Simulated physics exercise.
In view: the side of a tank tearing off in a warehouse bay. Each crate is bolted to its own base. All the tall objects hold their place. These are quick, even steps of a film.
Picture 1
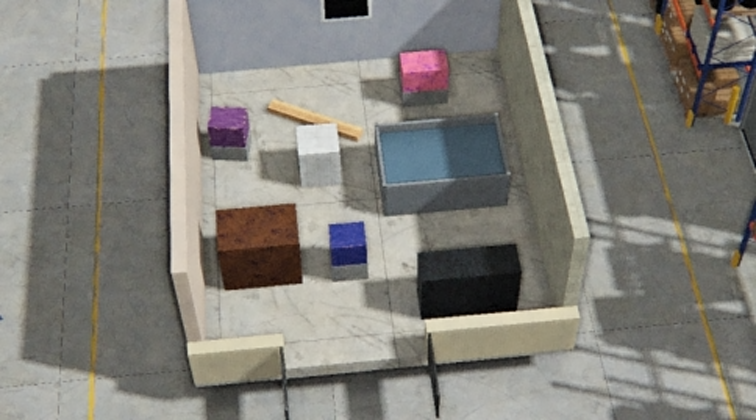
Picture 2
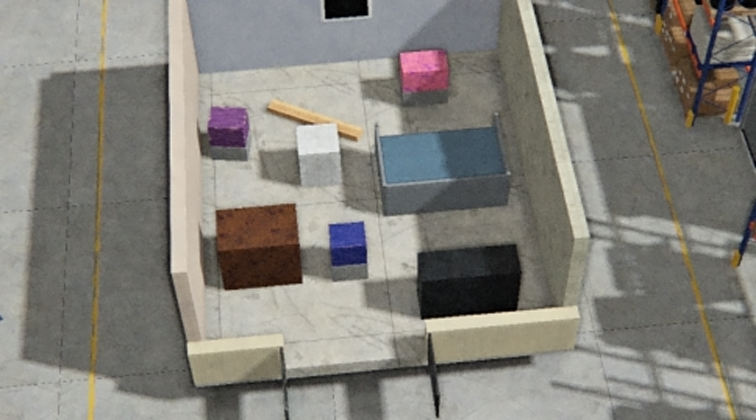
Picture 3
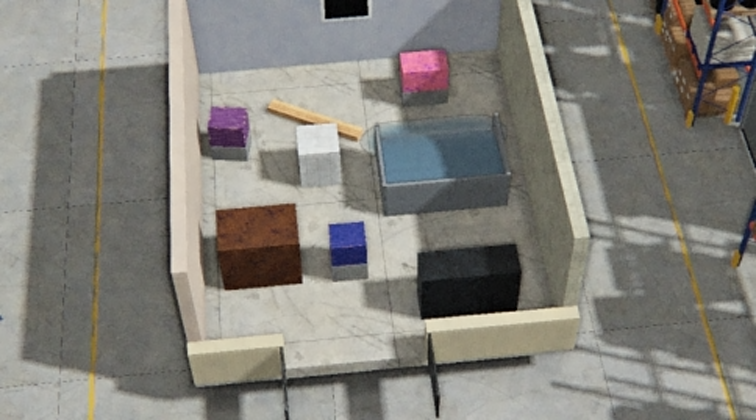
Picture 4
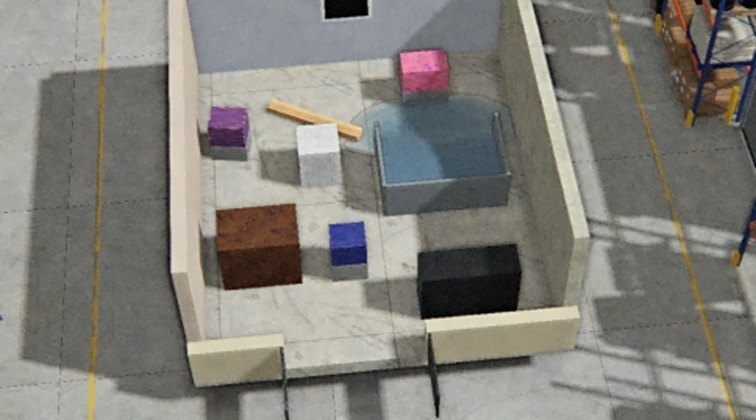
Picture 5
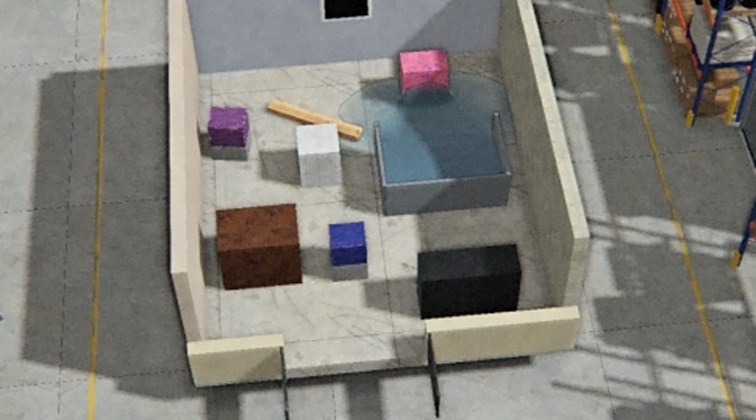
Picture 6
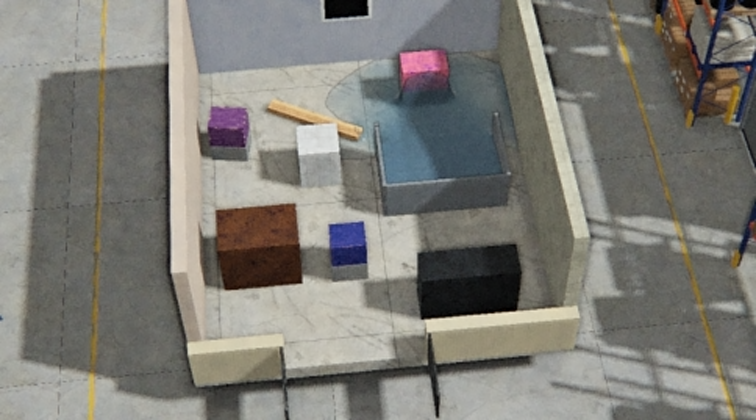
Warehouse bay with a blue water tank losing its far side, water pouring out and spreading across the floor around a pink-topped block.
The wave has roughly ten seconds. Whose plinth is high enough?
The purple crate escapes dry; the pink crate is wetted; the blue crate escapes dry.
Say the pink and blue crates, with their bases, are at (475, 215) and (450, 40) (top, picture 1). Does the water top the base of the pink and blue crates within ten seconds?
One by one: Pink is safe, blue takes water.
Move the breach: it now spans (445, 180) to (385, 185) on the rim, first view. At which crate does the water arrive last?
The pink-painted one.
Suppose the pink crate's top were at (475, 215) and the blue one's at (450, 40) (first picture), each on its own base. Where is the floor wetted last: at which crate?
I say the pink crate.
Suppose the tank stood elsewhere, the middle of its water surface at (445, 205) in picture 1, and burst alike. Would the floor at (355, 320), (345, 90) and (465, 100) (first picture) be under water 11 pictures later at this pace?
In that order: No water, covered, awash.
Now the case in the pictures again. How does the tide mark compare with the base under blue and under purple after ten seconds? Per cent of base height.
Roughly 20 per cent, then 70 per cent.
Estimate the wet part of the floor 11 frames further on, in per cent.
Roughly 35 per cent.
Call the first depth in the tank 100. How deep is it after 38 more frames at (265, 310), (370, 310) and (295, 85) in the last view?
Roughly 0, 0 and 16 per cent, in turn.
A moment on, water covers 25 % of the floor; the purple crate not reached, the pink crate water round its plinth, the blue crate not reached.
Next, water covers 35 % of the floor; the purple crate water round its plinth, the pink crate water round its plinth, the blue crate not reached.
Then, water covers 50 % of the floor; the purple crate water round its plinth, the pink crate water round its plinth, the blue crate not reached.
Later, water covers 70 % of the floor; the purple crate water round its plinth, the pink crate water round its plinth, the blue crate water round its plinth.
In the end, water covers 95 % of the floor; the purple crate stayed above the water, the pink crate was topped, the blue crate stayed above the water.
